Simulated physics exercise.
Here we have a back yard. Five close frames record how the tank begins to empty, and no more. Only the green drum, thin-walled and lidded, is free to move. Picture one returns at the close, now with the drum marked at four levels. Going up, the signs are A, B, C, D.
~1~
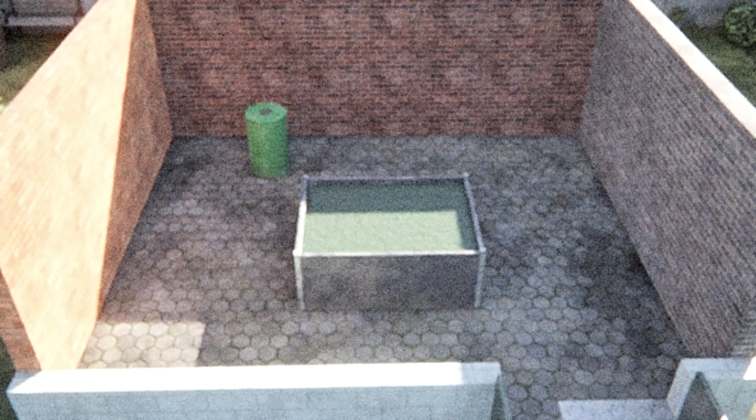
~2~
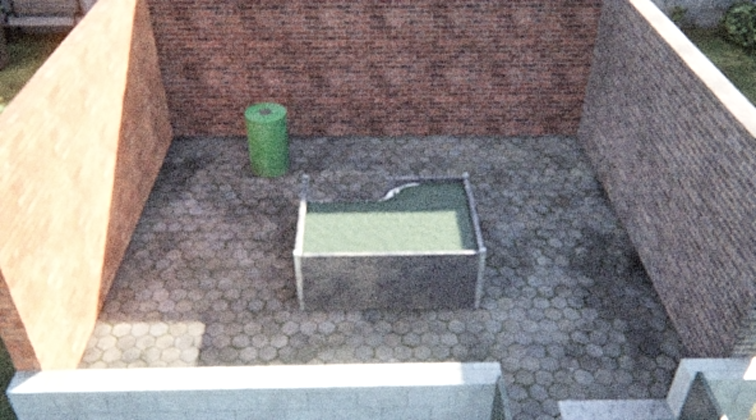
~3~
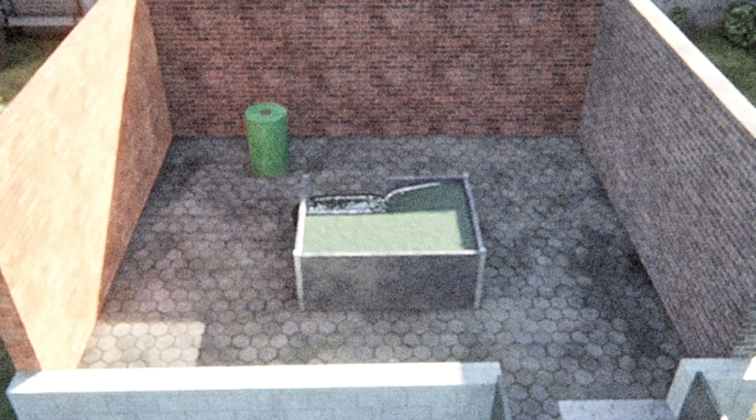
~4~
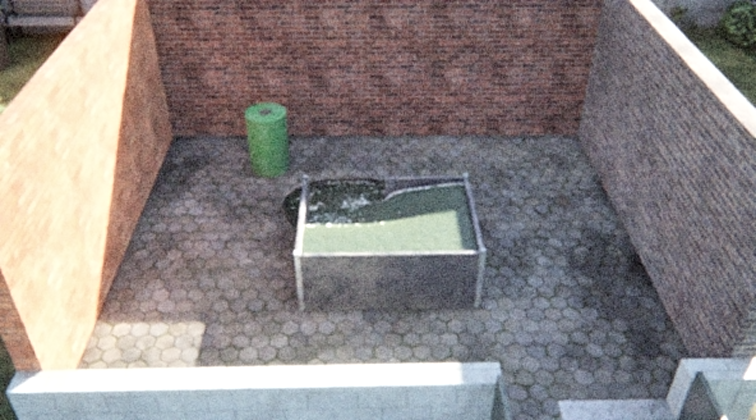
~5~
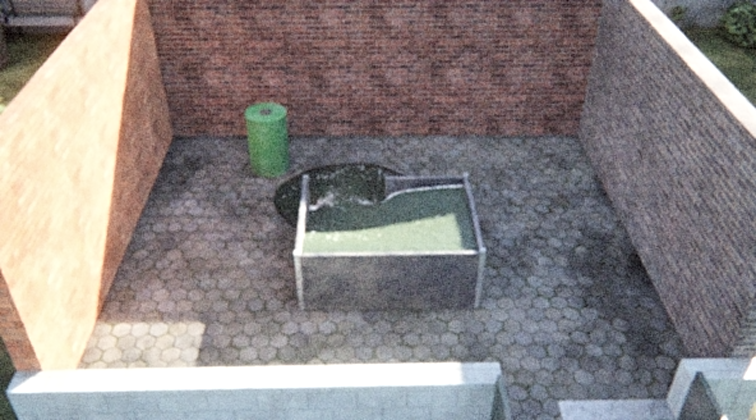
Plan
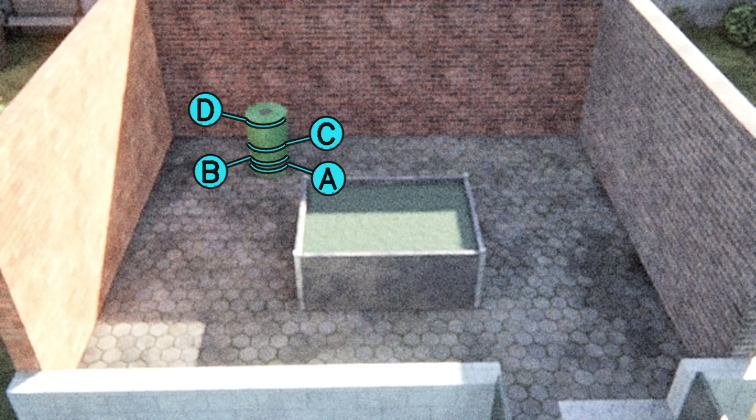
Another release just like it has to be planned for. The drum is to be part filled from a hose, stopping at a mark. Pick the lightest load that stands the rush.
It is C.
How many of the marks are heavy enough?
Two.
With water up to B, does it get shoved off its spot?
Yes.
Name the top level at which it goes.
Here it is level B.
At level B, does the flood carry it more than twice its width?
No, less.
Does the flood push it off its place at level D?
No.
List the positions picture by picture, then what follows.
Lid of the green drum at (265, 112); tank full, its middle at (388, 218); open gate at (589, 365).
Water covers 1 % of the ground, mostly out of sight from here.
Water covers 3 % of the ground, mostly out of sight from here.
Water covers 5 % of the ground and is seen nearest the drum at (296, 193).
Lid of the green drum at (265, 112); water covers 8 % of the ground and is seen nearest the drum at (297, 179).
On the marked copy, A at (268, 171); B at (267, 164); C at (266, 150); D at (263, 126); from the bottom up A, B, C, D.
With A, it is pushed about 4 times its own width away.
With B, it is pushed about half its own width away.
With C, it does not move.
With D, it does not move.
